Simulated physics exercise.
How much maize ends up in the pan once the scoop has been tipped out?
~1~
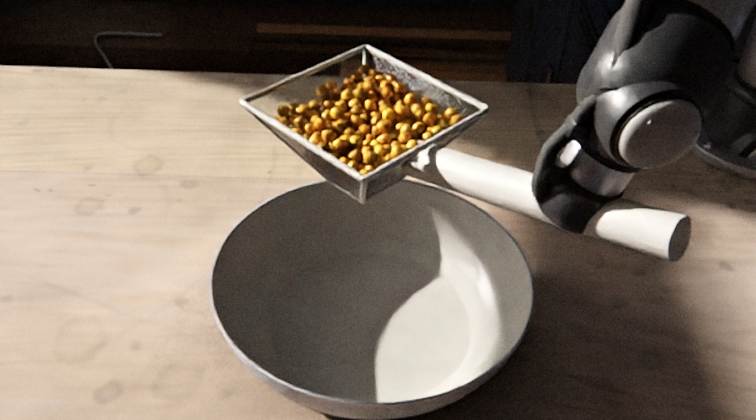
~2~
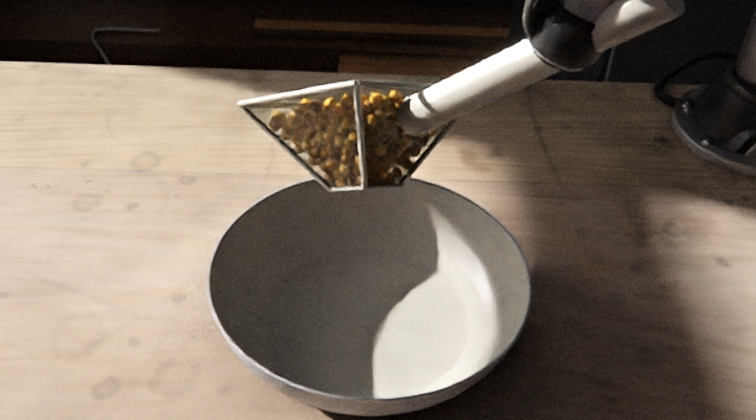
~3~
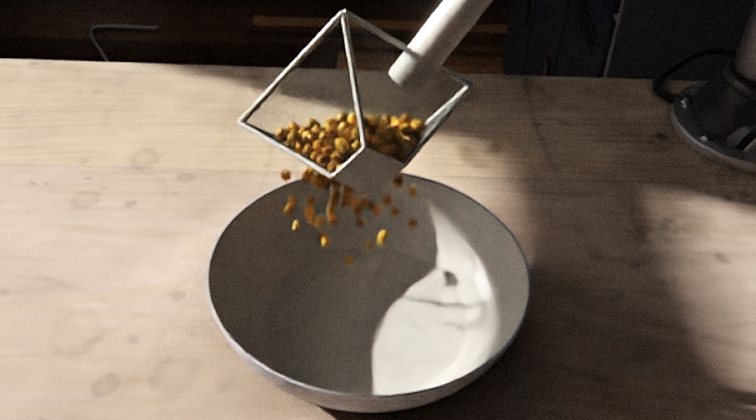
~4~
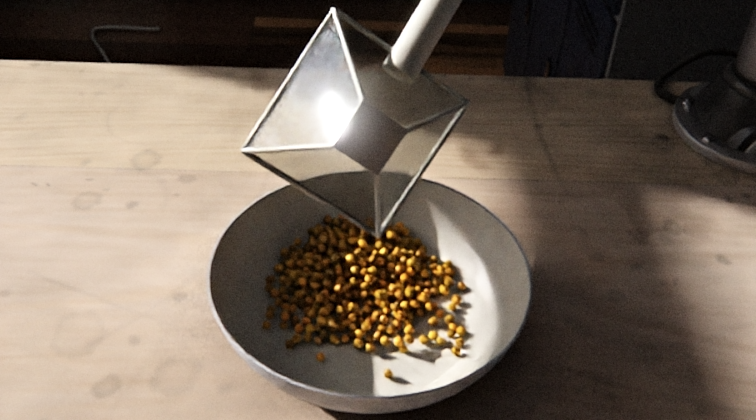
A middling amount ends up in the pan, lying in a loose heap across its middle with bare surface still showing around it.
